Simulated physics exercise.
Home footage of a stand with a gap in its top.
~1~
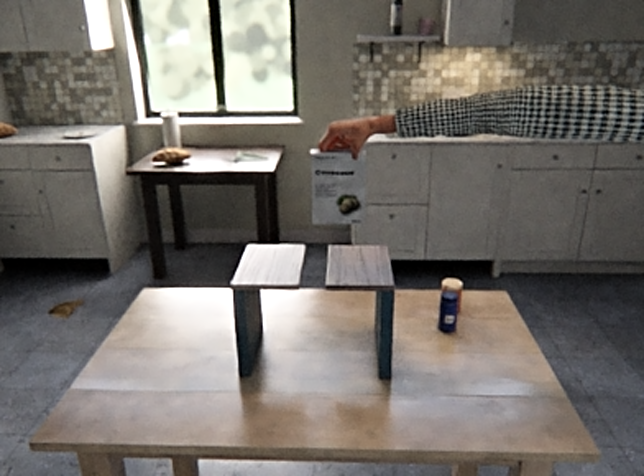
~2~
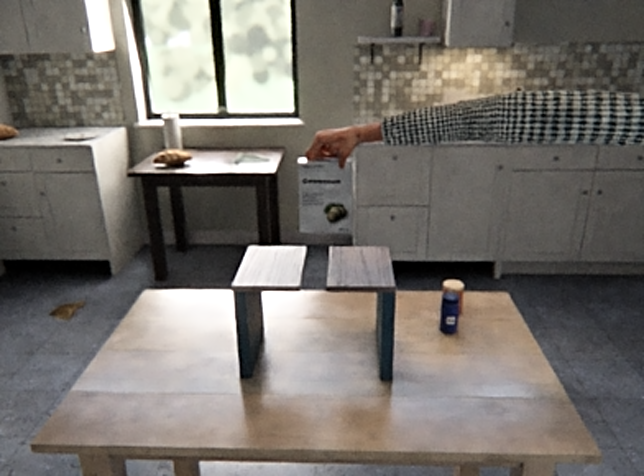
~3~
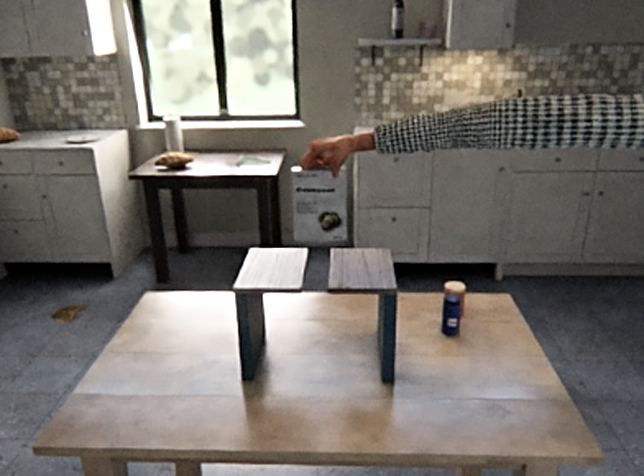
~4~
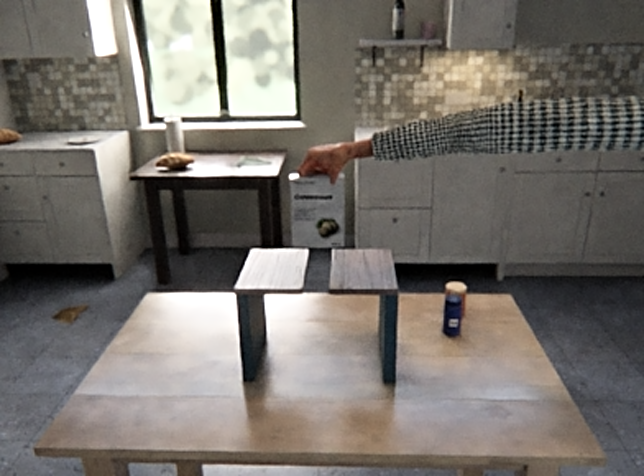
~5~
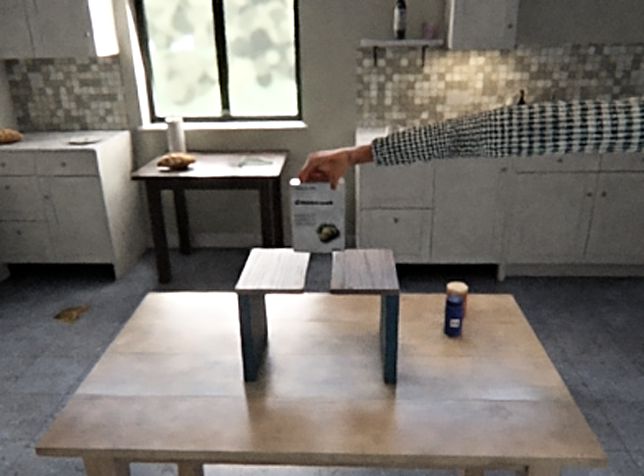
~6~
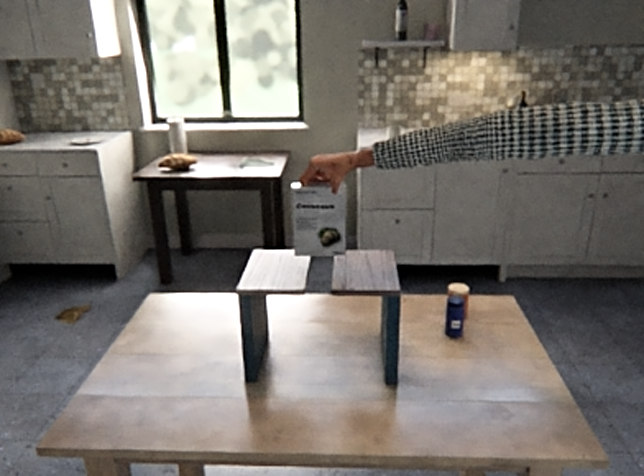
A hand in a checkered sleeve, reaching in from the right, carries a white packet a short way left above a wooden table with a gapped stand and a blue shaker. The packet then lowers slightly and hovers upright just above the gap, still gripped by its top edge.
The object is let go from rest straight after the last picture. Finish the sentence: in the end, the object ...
The object stays up on the ledges.
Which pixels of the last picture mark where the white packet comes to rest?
End point in the final view: About (320, 236).
Then, 0.20 s on from there, white packet shifted a little near (320, 236).
Then, 0.40 s on from there, white packet resting near (320, 236).
In the end, moved from the start, white packet; the other 2 unmoved. At the end, from the last picture's camera, white packet near (320, 236). The packet lodges.
